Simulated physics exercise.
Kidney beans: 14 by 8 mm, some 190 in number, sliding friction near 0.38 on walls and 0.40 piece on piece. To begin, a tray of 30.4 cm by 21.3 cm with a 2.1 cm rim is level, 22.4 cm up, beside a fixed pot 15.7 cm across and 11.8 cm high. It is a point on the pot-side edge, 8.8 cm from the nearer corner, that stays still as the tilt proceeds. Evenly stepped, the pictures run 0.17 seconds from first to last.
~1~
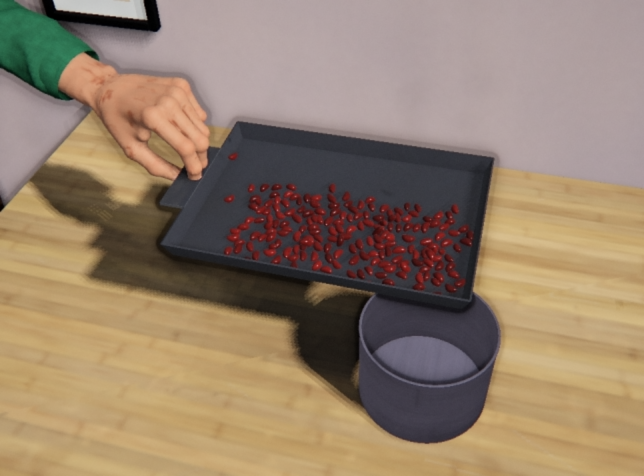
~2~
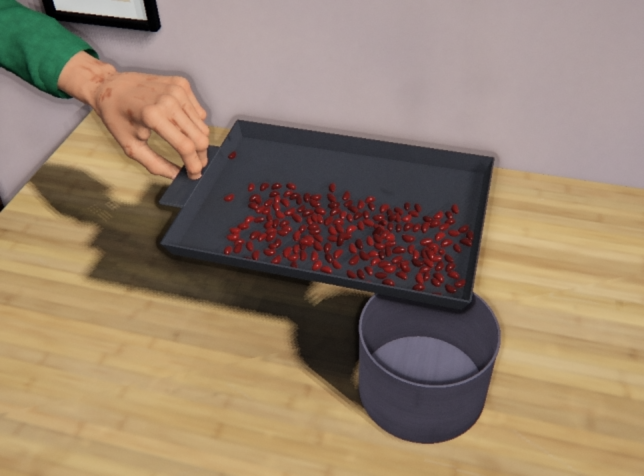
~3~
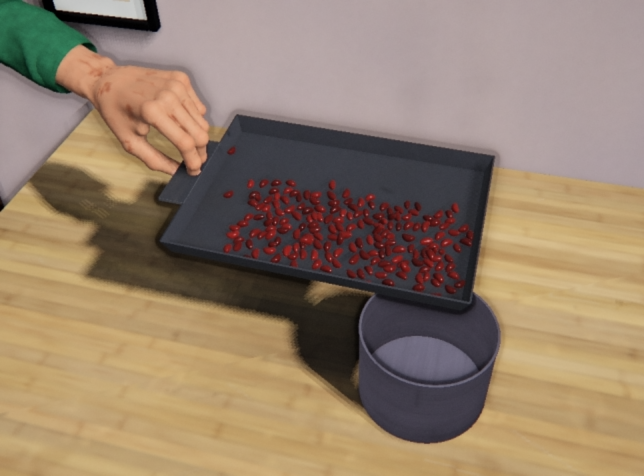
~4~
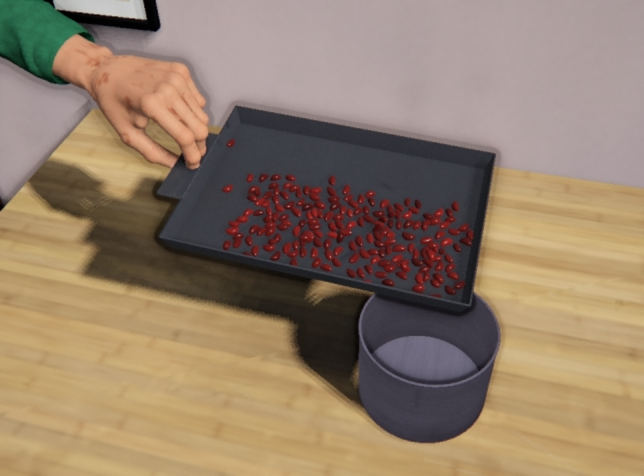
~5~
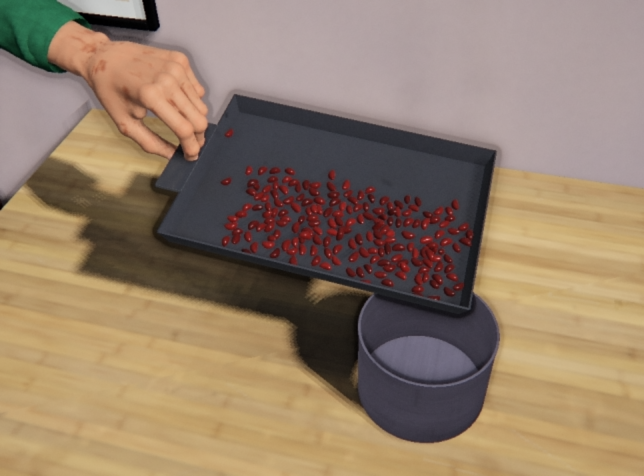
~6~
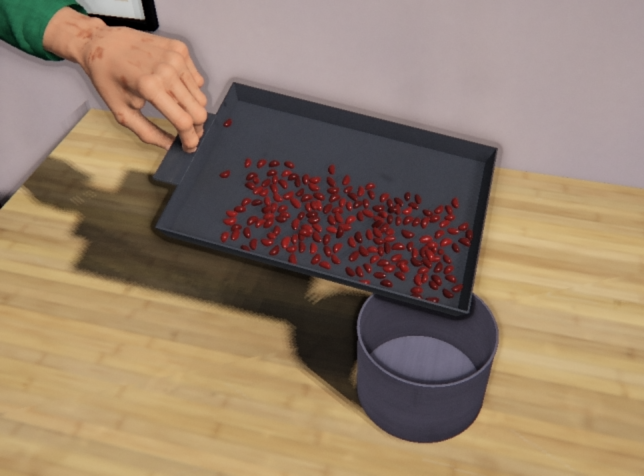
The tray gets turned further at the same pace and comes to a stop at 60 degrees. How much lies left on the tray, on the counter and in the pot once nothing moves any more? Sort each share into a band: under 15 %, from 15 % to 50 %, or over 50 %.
Left on the tray: From 15 % to 50 %; counter: From 15 % to 50 %; pot: From 15 % to 50 %.
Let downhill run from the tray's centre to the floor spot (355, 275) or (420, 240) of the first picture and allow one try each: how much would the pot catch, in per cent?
Some 15 and 5 per cent.
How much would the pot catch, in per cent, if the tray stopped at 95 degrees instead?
It would be near 75 per cent.
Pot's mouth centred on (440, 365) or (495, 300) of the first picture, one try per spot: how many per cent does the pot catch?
Estimates: 65 in a hundred and 0 in a hundred.
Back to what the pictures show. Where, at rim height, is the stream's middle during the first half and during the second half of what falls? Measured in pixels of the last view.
The first half passes near (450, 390) and the second half near (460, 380).
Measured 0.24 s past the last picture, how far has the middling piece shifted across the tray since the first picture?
Displacement on the tray: Roughly 2 cm.
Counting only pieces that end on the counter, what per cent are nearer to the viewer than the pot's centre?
About 100 per cent.
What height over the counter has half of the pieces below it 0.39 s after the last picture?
Some 24 cm.
Then, 0.24 s after the last picture, tilt 37 degrees; the tray holds 100 %, the pot 0 %.
Then, 0.39 s after the last picture, tilt 53 degrees; the tray holds 100 %, the pot 0 %.
Then, 0.66 s after the last picture, tilt 60 degrees; the tray holds 60 %, the pot 10 %.
In the end, tray 35 %, counter 35 %, pot 30 %.
